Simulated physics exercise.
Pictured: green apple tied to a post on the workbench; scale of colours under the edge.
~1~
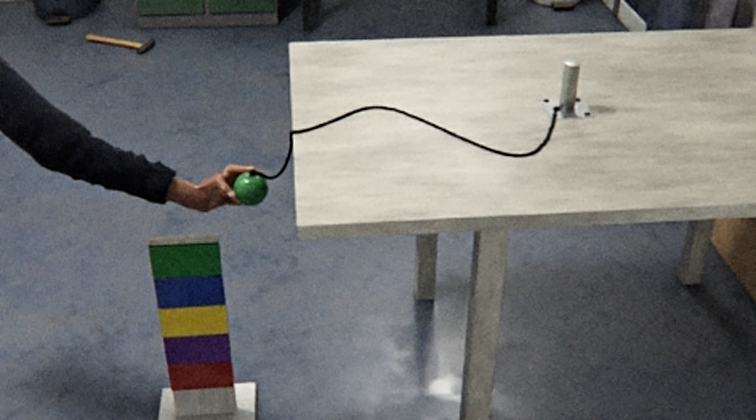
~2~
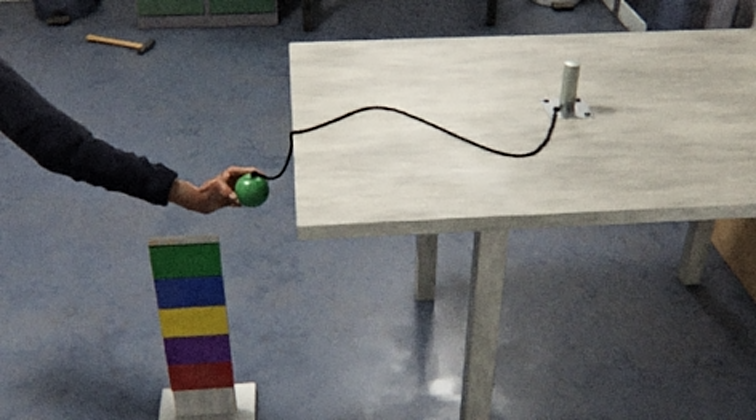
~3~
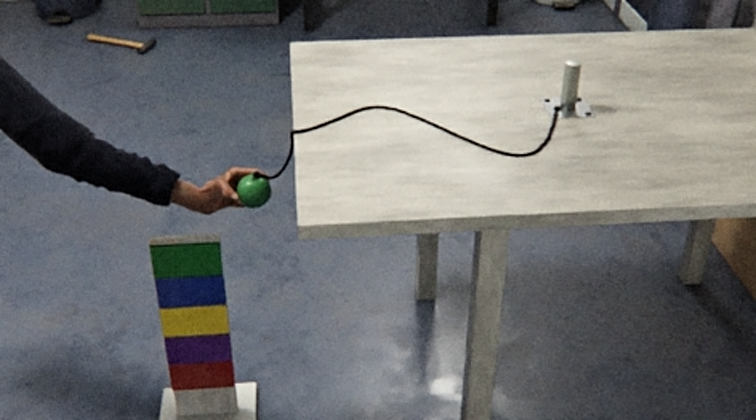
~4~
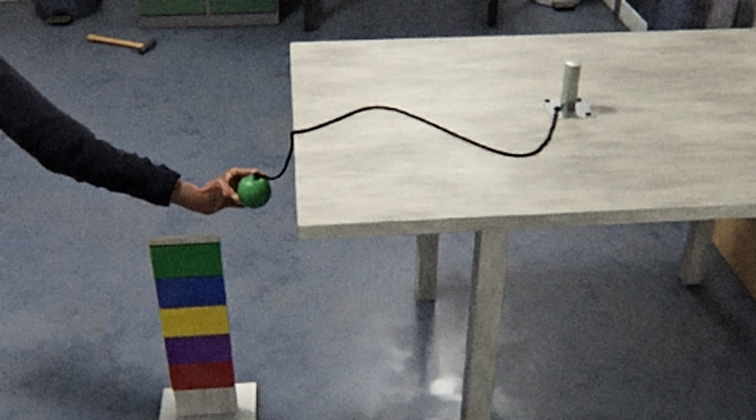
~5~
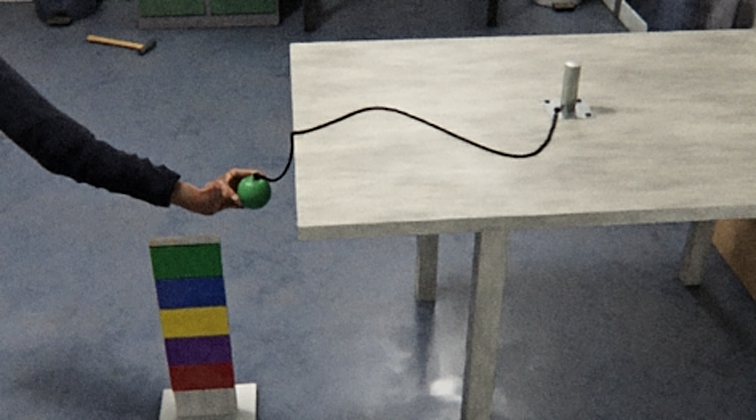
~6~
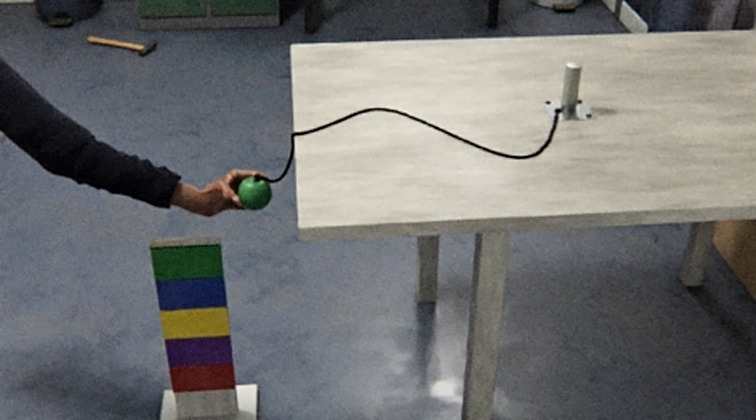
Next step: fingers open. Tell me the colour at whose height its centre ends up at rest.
It ends up level with yellow.
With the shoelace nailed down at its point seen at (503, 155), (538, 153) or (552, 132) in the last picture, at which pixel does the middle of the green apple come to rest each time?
First try around (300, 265), second around (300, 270), third around (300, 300).
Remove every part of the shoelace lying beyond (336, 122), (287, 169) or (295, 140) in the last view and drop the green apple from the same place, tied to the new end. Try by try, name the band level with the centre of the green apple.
No band; blue; green.
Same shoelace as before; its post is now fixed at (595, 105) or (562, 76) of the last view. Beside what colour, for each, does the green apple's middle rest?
Try one - blue; try two - blue.
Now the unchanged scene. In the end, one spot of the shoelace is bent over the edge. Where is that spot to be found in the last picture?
Spot: Approx. (390, 111).
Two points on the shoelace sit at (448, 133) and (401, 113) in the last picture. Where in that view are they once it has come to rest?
First one close to (369, 134), second close to (306, 142).
Early on, apple near (266, 297); level with blue.
Midway, apple near (325, 307); level with yellow.
Near the end, apple near (292, 316); level with yellow.
Finally, apple near (302, 317); level with yellow. The yellow one.
